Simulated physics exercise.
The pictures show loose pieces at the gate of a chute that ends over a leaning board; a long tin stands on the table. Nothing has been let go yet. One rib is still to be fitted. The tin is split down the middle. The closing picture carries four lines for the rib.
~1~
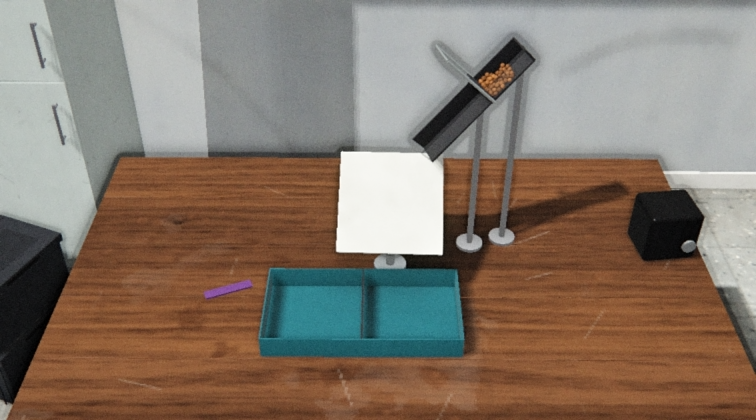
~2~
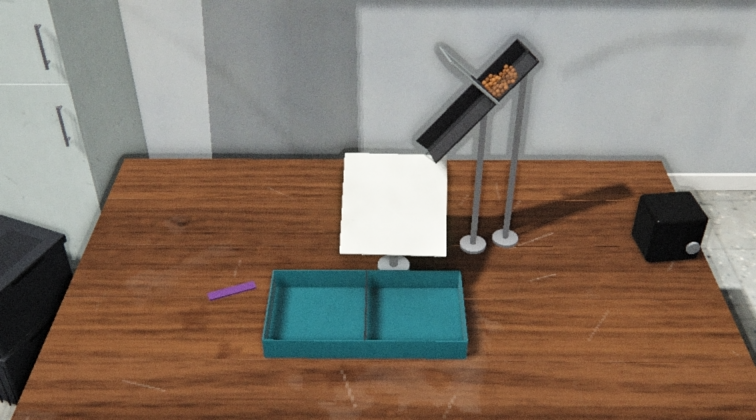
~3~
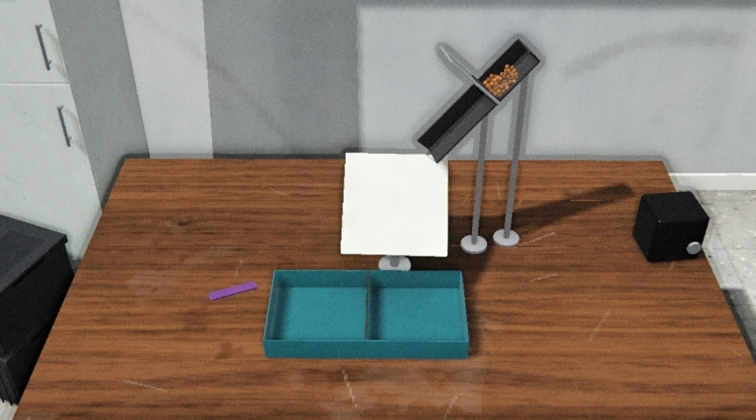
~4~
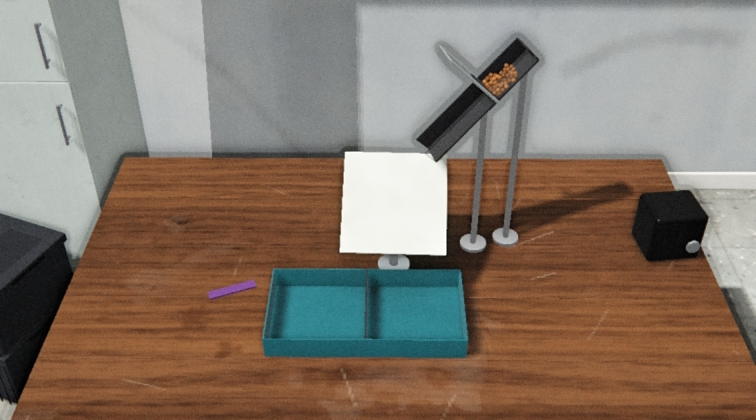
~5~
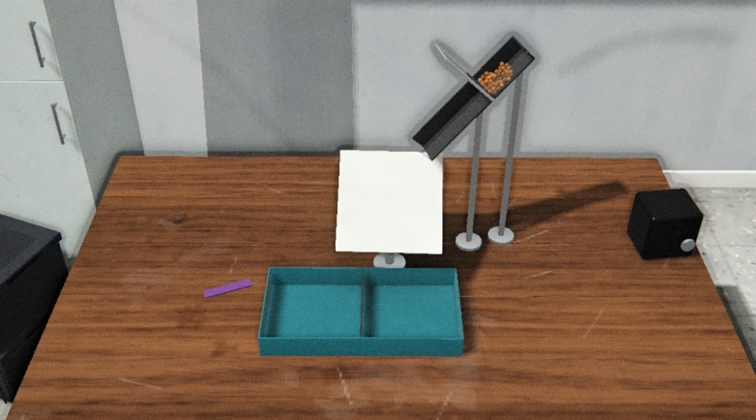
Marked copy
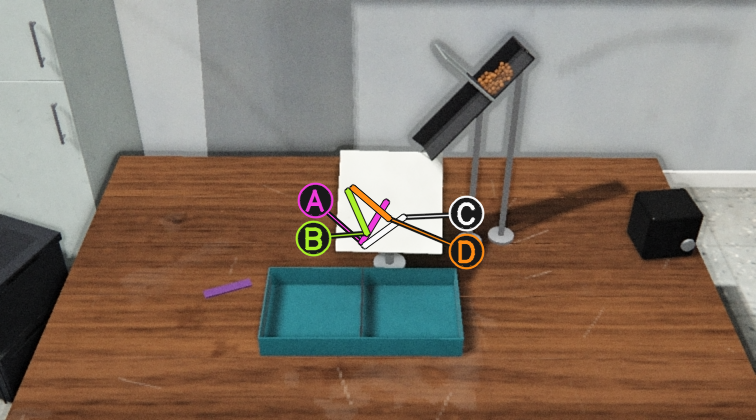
The video shows orange-brown cereal balls behind a closed gate in a tilted dark chute above a leaning white board and a divided teal tin on a wooden table. Nothing moves apart from slight shifts of the view.
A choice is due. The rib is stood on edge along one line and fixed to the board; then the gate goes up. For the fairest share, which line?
Use line A.
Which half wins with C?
More lands on the left.
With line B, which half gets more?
The right half.
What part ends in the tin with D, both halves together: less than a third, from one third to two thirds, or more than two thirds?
More than two thirds.
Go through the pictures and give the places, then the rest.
In the first frame, load behind the gate at (493, 83), cereal balls; lip of the chute at (428, 155), sloping fairly steeply.
In the second frame, middle of the board at (394, 203), tilted fairly steeply; middle of its low edge at (393, 254); of its high edge at (396, 154).
In the third frame, front corners of the tin at (264, 340) and (468, 341); front end of its middle wall at (366, 341); gate still shut at (479, 83).
In the fourth frame, middle of the load at (497, 84); lip at (432, 155).
In the fifth frame, middle of the load at (493, 82); lip at (427, 154).
On the marked copy, line A from (386, 202) to (361, 242); line B from (348, 191) to (366, 233); line C from (403, 217) to (364, 245); line D from (353, 188) to (388, 218).
For line A, of what is caught, about two thirds in the left half, about a third in the right.
For line B, of what is caught, a small part in the left half, nearly all in the right.
For line C, of what is caught, nearly all in the left half, a stray few in the right.
For line D, of what is caught, a stray few in the left half, nearly all in the right.
